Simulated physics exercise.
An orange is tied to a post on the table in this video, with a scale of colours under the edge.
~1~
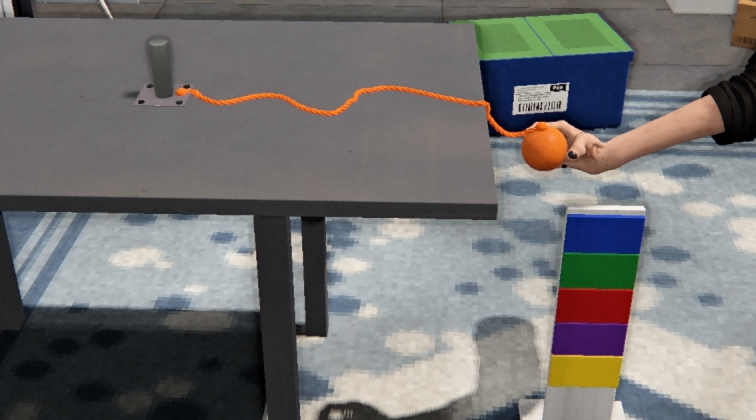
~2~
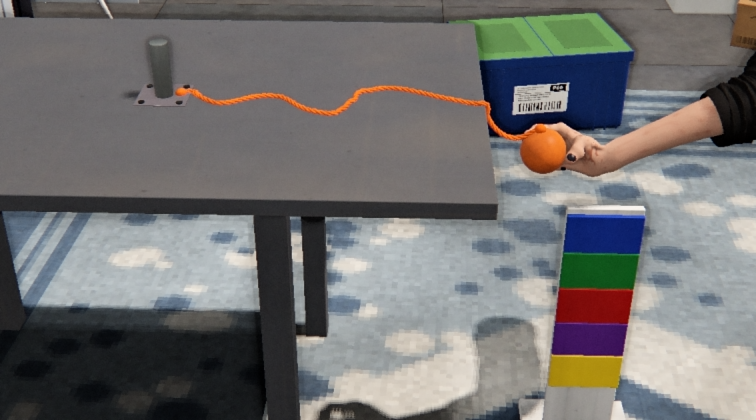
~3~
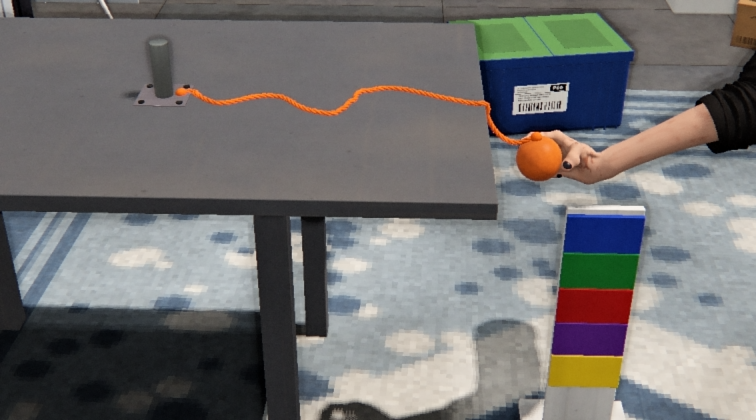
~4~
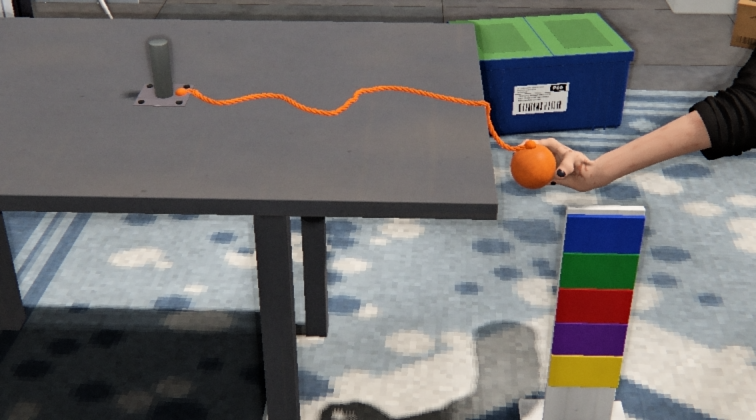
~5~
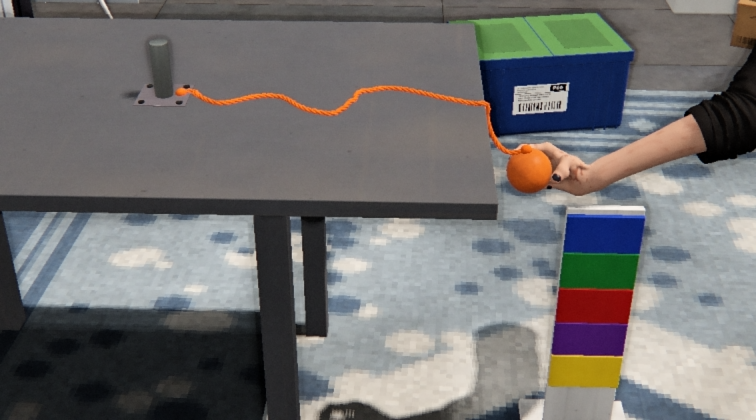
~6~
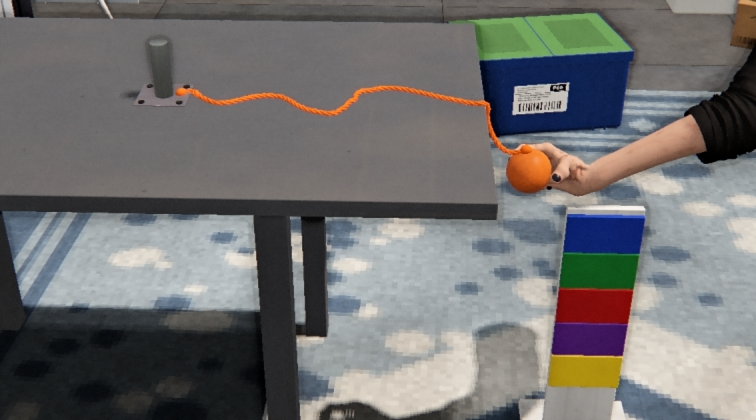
An orange ball held by a hand at the right shifts slightly left and down beside the edge of a dark table, seen from slightly above by a still camera. A slack, wavy orange cord runs across the tabletop from a grey post to the ball, while blue, green, red, purple and yellow bands stand below. The arm moves with the ball, and the cord stays almost unchanged.
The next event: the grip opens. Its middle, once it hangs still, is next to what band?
Next to the green one.
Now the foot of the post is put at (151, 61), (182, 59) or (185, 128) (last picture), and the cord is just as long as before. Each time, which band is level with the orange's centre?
Blue; green; red.
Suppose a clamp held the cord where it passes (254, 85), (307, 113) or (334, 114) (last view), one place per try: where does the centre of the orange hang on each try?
About (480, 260), (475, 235) and (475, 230).
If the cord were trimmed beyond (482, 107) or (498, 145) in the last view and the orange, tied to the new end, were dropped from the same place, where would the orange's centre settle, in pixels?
In that order: (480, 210) and (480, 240).
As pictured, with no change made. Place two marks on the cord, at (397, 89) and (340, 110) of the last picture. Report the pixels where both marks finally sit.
Final spots: (479, 106), then (391, 103).
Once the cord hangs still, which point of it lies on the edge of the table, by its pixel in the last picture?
It lies at about (404, 90).
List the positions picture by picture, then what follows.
The first picture shows orange (544, 148); blue (604, 236); green (599, 272); red (594, 307); purple (590, 341); yellow (585, 373).
The second picture shows orange (543, 151); cord through (198, 95) (273, 96) (341, 110) (390, 88) (470, 103).
The third picture shows orange (539, 158).
The fourth picture shows orange (533, 166); cord through (198, 95) (273, 96) (341, 110) (390, 88) (470, 103).
The fifth picture shows orange (529, 171).
The sixth picture shows orange (529, 171); cord through (198, 95) (273, 96) (341, 110) (390, 88) (470, 103).
Soon after, orange near (466, 254); level with green.
After that, orange near (486, 269); level with green.
In the end, orange near (482, 270); level with green. Its middle rests at the green band.
